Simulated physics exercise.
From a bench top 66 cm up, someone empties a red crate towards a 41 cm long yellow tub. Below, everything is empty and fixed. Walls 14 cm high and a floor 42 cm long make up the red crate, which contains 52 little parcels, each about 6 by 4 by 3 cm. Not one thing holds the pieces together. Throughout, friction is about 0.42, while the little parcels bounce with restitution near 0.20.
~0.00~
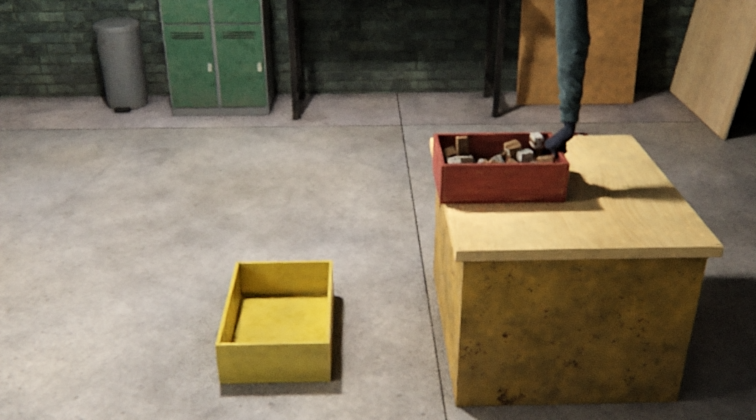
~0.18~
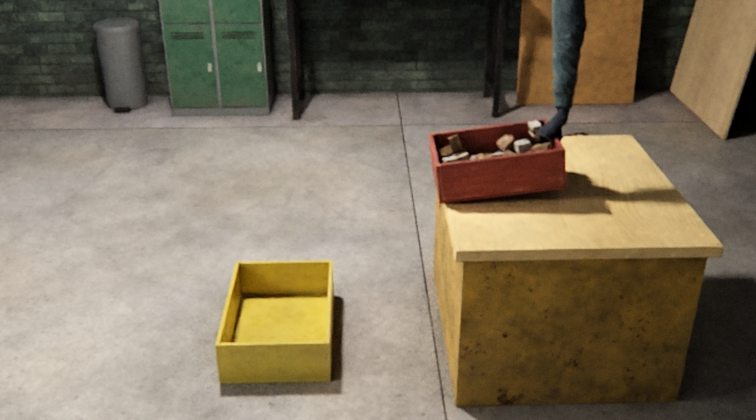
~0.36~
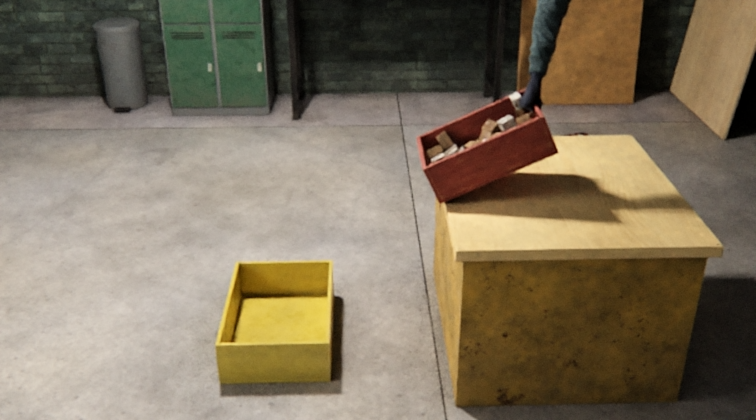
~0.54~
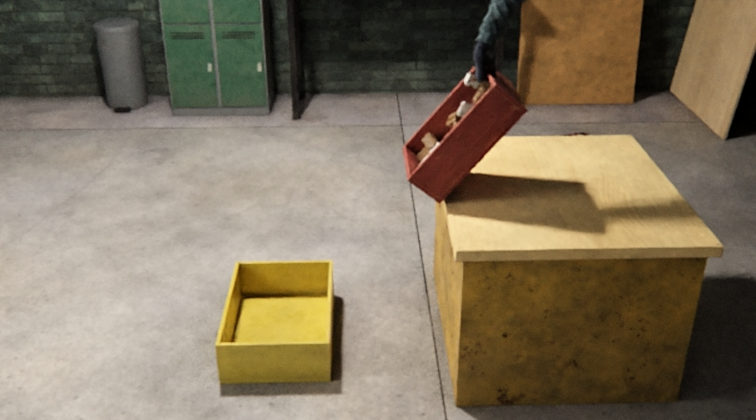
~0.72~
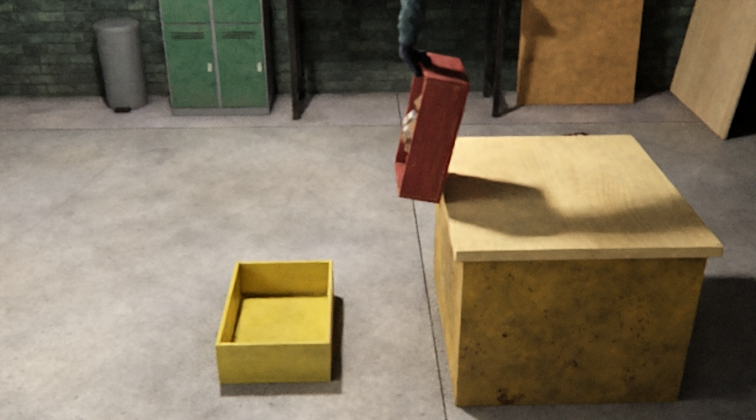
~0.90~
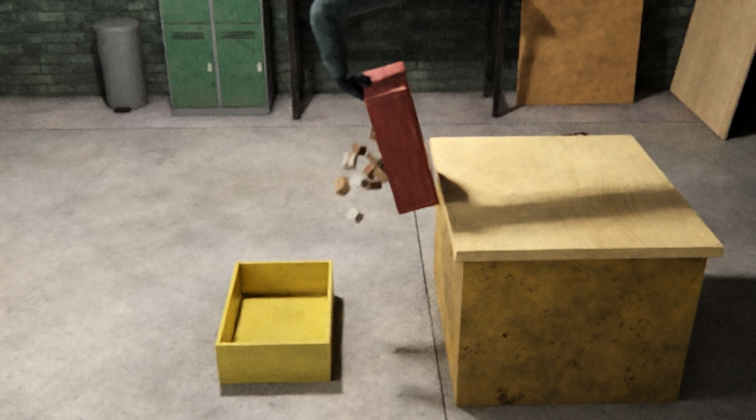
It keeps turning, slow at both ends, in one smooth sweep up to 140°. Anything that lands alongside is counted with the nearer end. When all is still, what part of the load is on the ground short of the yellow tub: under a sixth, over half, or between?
On the ground short of the yellow tub you'd find a majority of them.
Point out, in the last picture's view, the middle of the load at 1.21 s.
The centre sits near (356, 259).
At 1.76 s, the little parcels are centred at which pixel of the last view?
The centre sits near (345, 327).
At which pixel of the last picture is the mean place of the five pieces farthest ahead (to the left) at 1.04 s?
(309, 263).
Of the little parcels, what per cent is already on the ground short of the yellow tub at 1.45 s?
By that time, roughly 60 percent.
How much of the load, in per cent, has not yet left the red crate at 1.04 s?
About 55 %, still inside.
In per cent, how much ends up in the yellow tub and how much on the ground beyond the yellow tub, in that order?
My estimate is some 30 per cent, then some 0 per cent.
After 1.04 s, tilt 123°; 28 still in the red crate and 24 in the air.
After 1.21 s, tilt 137°; 8 still in the red crate, 9 in the yellow tub, 3 on the ground short of the yellow tub and 32 in the air.
After 1.45 s, tilt 140°; 15 in the yellow tub, 31 on the ground short of the yellow tub and 6 in the air.
Outcome (at 1.76 s), 15 in the yellow tub and 37 on the ground short of the yellow tub. Asked share, 37 of 52, 71 per cent.
